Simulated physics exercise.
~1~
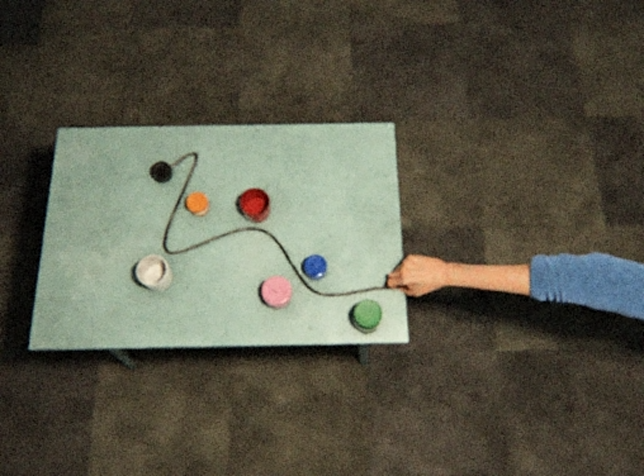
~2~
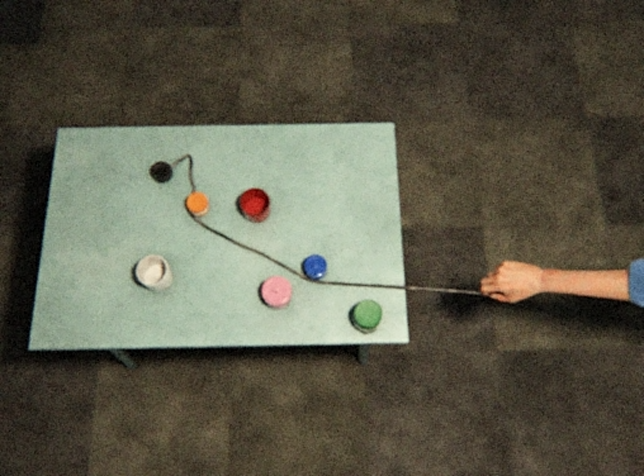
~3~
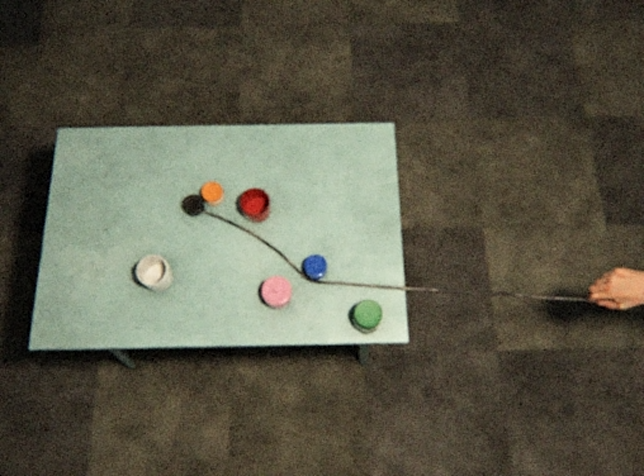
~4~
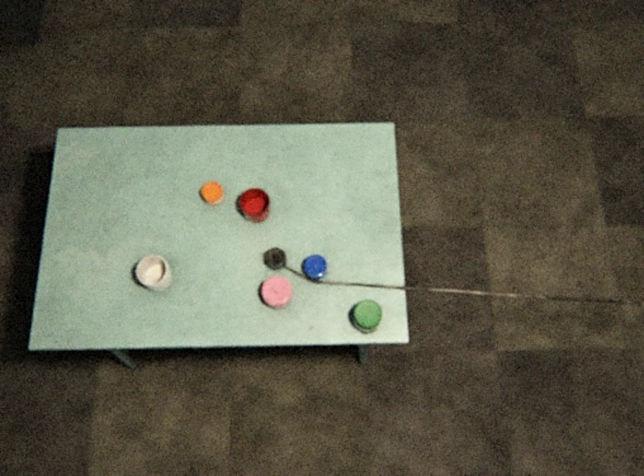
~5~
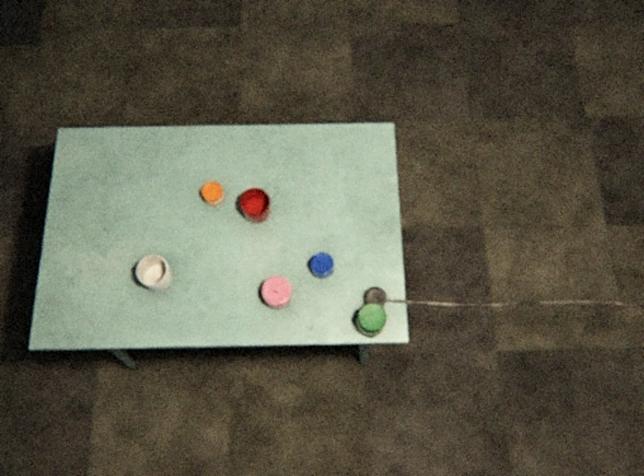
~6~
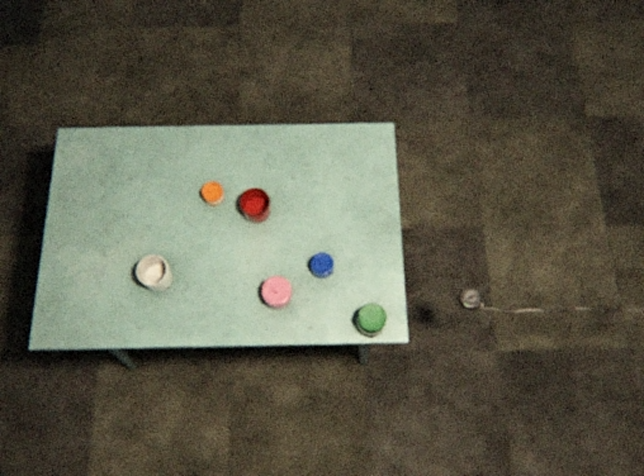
Black round adaptor being pulled by its cord across a pale green desk, nudging small pots aside and sliding off the right edge.
